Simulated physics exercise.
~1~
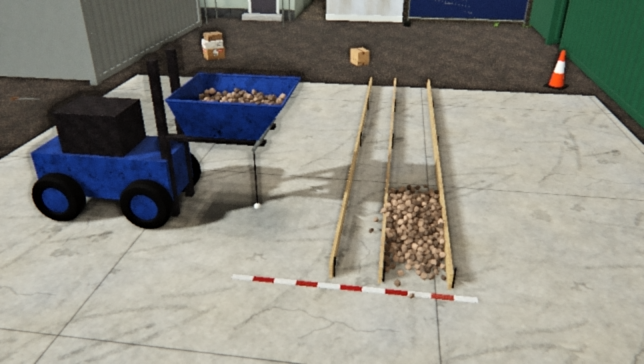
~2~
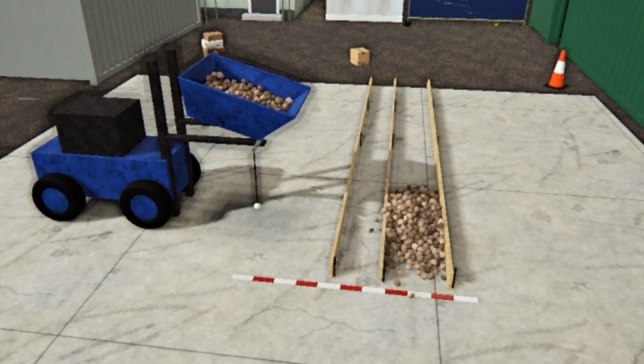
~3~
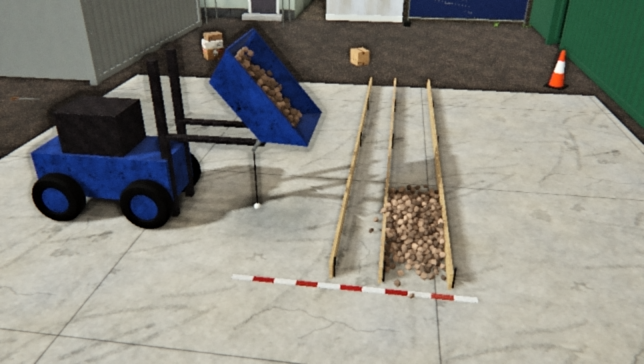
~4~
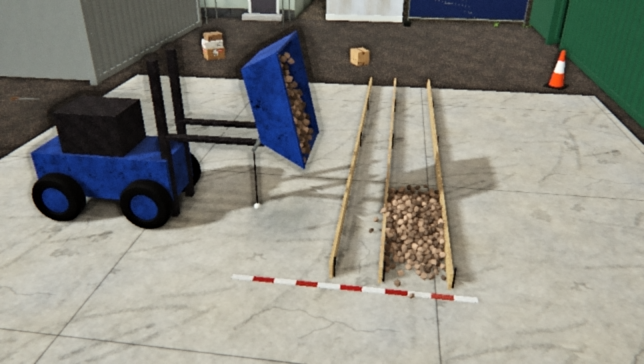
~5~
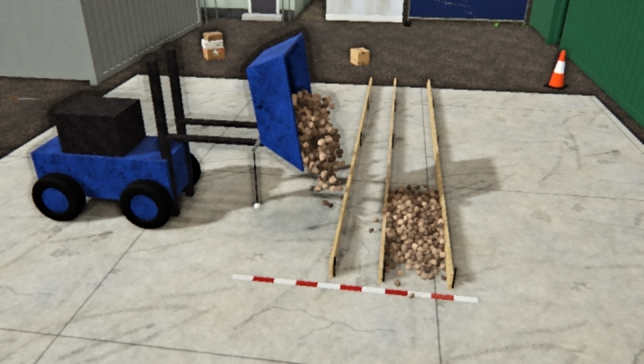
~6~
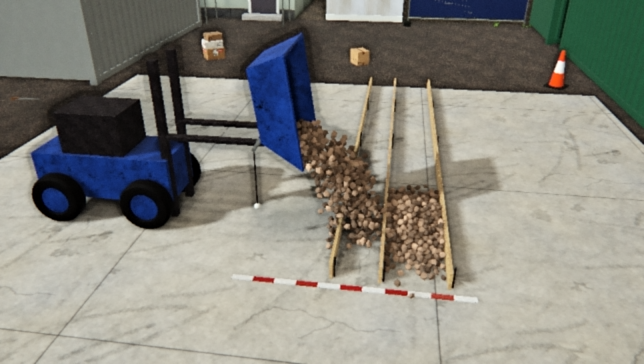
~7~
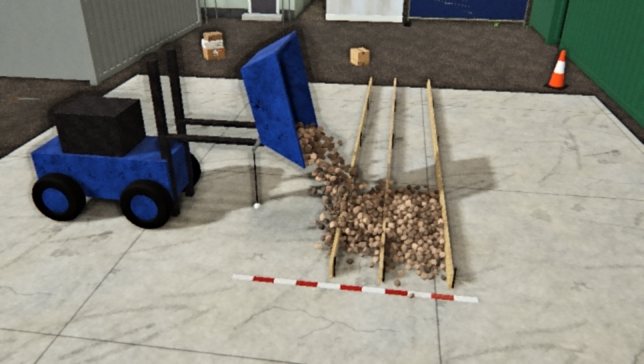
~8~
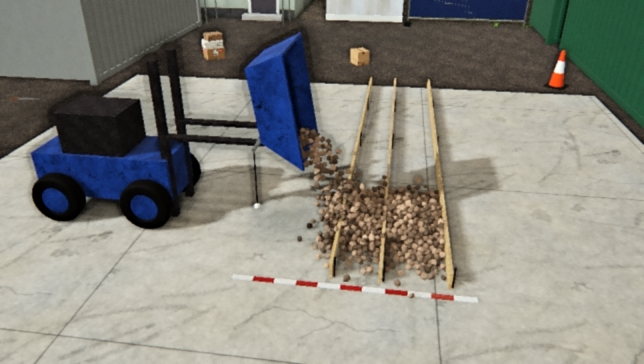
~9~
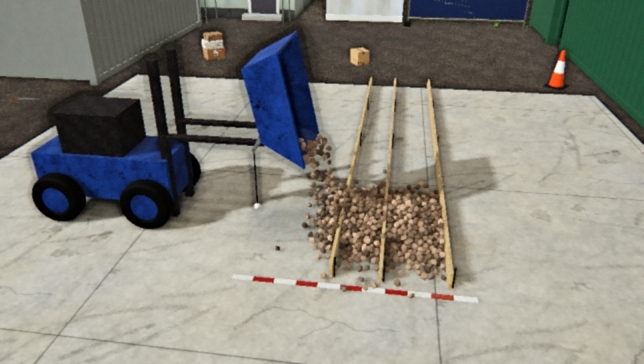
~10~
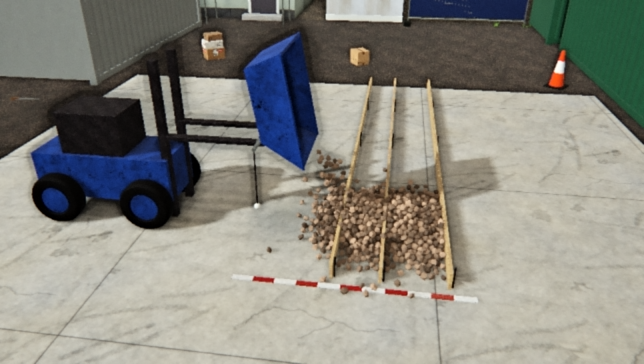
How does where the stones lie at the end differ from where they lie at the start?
At the start the stones are split between the raised blue skip and a heap in the right bay. At the end they have shifted lower and to the right overall, all lying on the ground across the front of both bays, with some left of the boards.
